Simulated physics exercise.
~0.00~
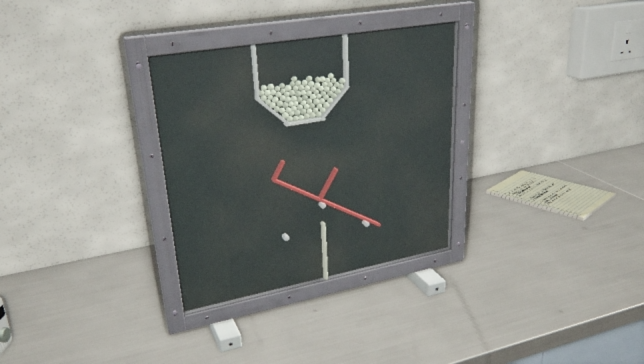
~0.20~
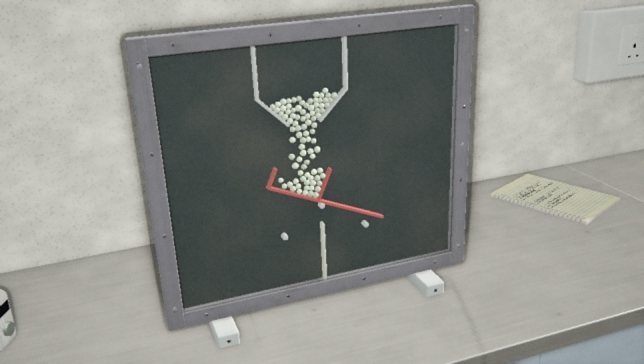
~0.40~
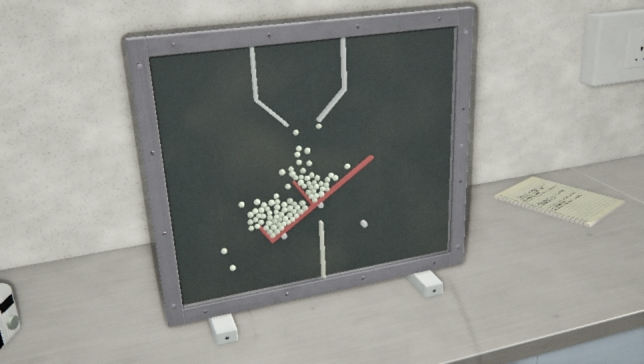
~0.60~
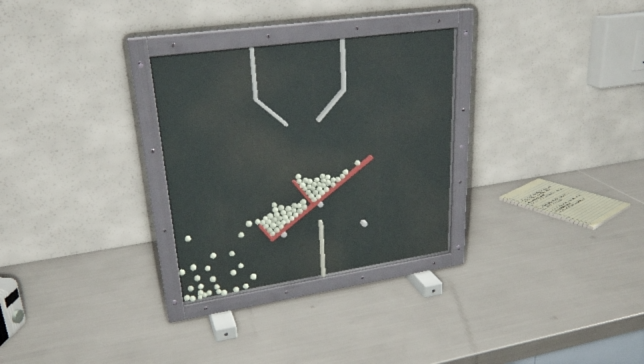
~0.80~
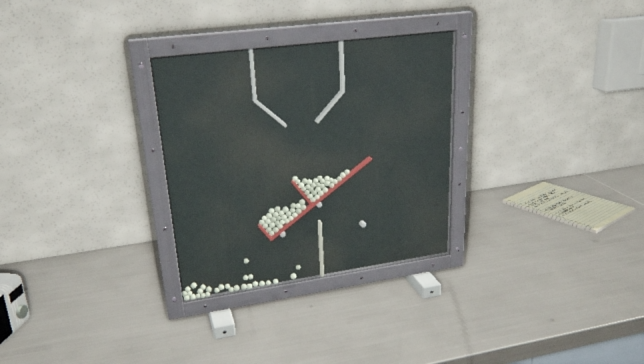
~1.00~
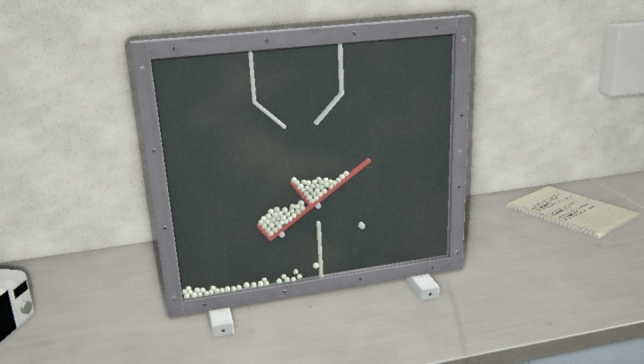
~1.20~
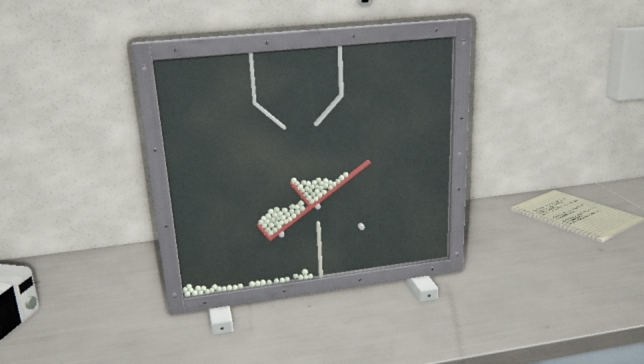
A dark, grey-framed panel stands upright on a pale counter against a light wall, seen from slightly above, with a paper pad to its right. Small white balls fill a hopper at the top, above a red tray tilted down to the right and a short upright divider. The balls pour down and pile onto the tray's left part, and it swings over until its left end points down. Some spill off to the left, scatter and spread flat along the bottom left. The hopper empties, and most balls rest on the still tray, while the right bin stays empty.
